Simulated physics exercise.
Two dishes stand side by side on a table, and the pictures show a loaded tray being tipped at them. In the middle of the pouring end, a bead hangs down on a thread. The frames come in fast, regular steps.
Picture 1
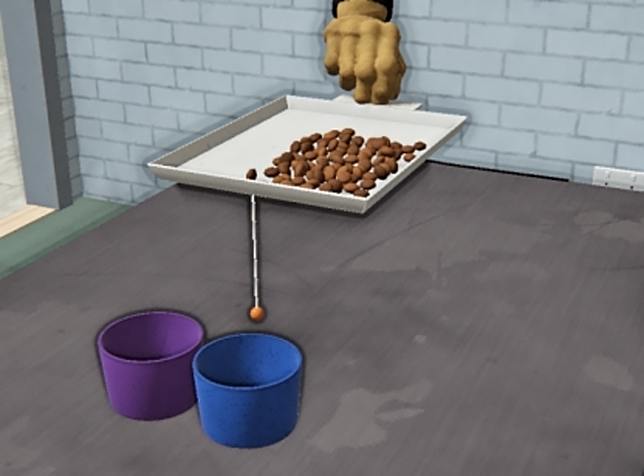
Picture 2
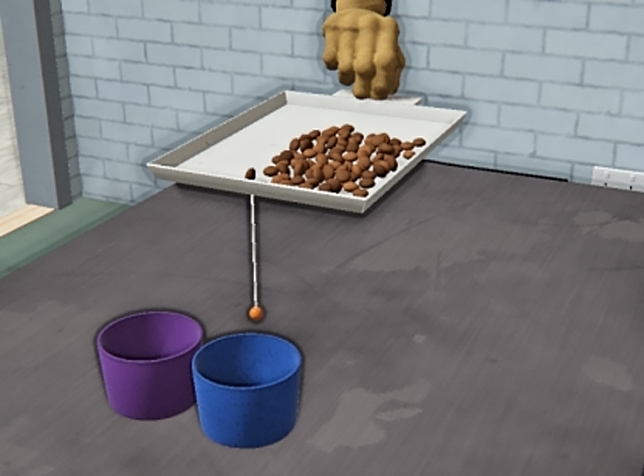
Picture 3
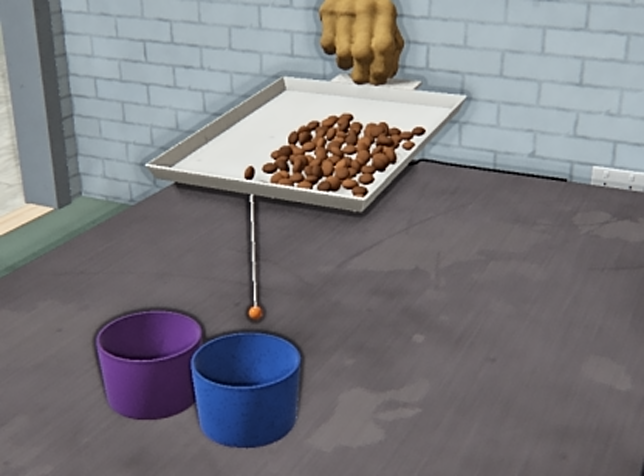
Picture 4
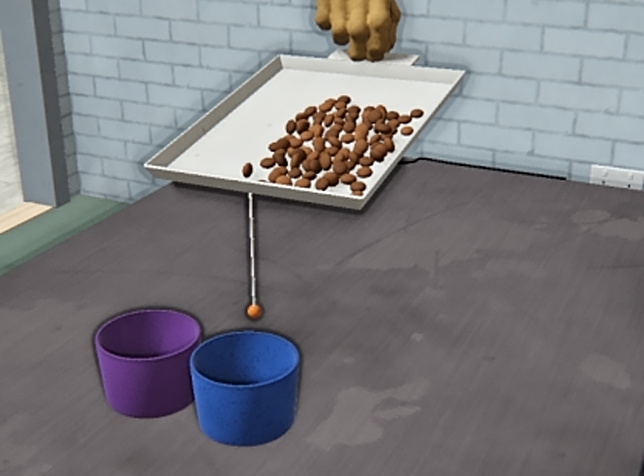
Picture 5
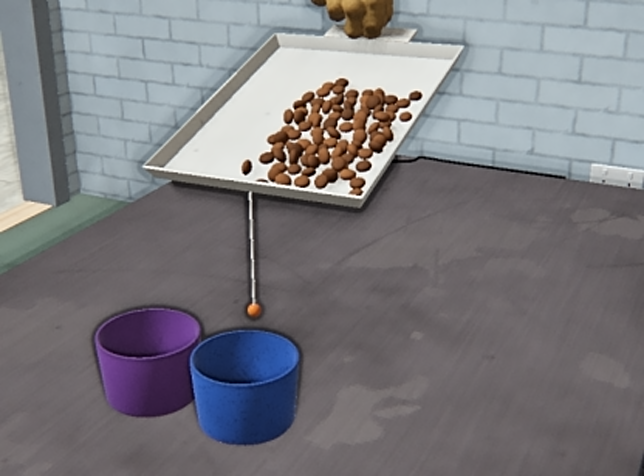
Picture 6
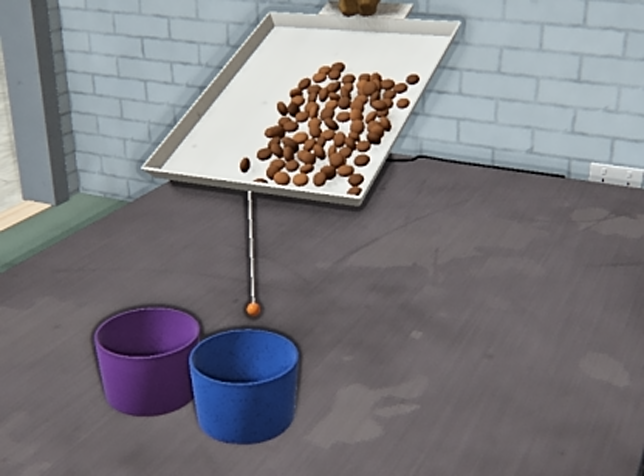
A tan gloved hand, seen from above and in front against a pale blue brick wall, grips the far edge of a white tray over a dark grey tabletop. Brown pieces of kibble cover the tray's right side, an orange bead hangs on a thread from its near edge, and purple and blue dishes sit side by side below. The hand raises the far edge, tilting the tray steadily towards the viewer, while the kibble shifts slightly and the camera stays almost still.
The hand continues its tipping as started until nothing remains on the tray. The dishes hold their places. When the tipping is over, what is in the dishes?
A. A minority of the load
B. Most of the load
B.
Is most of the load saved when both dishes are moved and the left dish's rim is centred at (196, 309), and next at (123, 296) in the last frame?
First try: A minority; second try: A minority.
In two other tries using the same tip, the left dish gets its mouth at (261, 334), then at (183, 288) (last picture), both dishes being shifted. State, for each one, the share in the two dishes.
Roughly 20 per cent, then roughly 0 per cent.
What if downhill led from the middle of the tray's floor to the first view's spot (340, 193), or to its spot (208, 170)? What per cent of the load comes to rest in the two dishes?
Shares, approx.: 0 %, then 40 %.
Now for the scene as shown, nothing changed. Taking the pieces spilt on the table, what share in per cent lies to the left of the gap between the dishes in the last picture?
I'd put it at close to 40 per cent.
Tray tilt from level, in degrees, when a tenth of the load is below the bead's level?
80° or so.
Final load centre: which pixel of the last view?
Somewhere around (232, 412) in the last picture.
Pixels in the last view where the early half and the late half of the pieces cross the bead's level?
I'd place the first part at (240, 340) and the rest at (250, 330).
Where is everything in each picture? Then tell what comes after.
In the first picture, corners of the pouring end at (157, 163) and (363, 196), level; middle of the load at (340, 162), bits of dog kibble; left dish at (123, 385); right dish at (222, 413); bead on its thread at (257, 314).
In the second picture, corners of the pouring end at (156, 163) and (362, 196), level; middle of the load at (339, 160).
In the third picture, corners of the pouring end at (155, 163) and (361, 195), tipped barely, level across its low end; middle of the load at (338, 154).
In the fourth picture, corners of the pouring end at (153, 163) and (359, 194), tipped a little, level across its low end; middle of the load at (336, 143).
In the fifth picture, corners of the pouring end at (152, 164) and (358, 193), tipped clearly, level across its low end; middle of the load at (334, 134).
In the sixth picture, corners of the pouring end at (150, 164) and (356, 192), tipped clearly, level across its low end; middle of the load at (332, 125); left dish at (120, 381); right dish at (218, 408).
Soon after the last picture, tray tipped steeply; most on the tray; about a quarter in the air.
A little later, tray tipped past a quarter turn; about half in the right dish; about a quarter in the left dish; about a quarter outside both; a small part in the air.
Later still, tray tipped past a quarter turn; about half in the right dish; about a quarter in the left dish; about a quarter outside both.
At rest, tray tipped past a quarter turn; about half in the right dish; about a quarter in the left dish; about a quarter outside both.
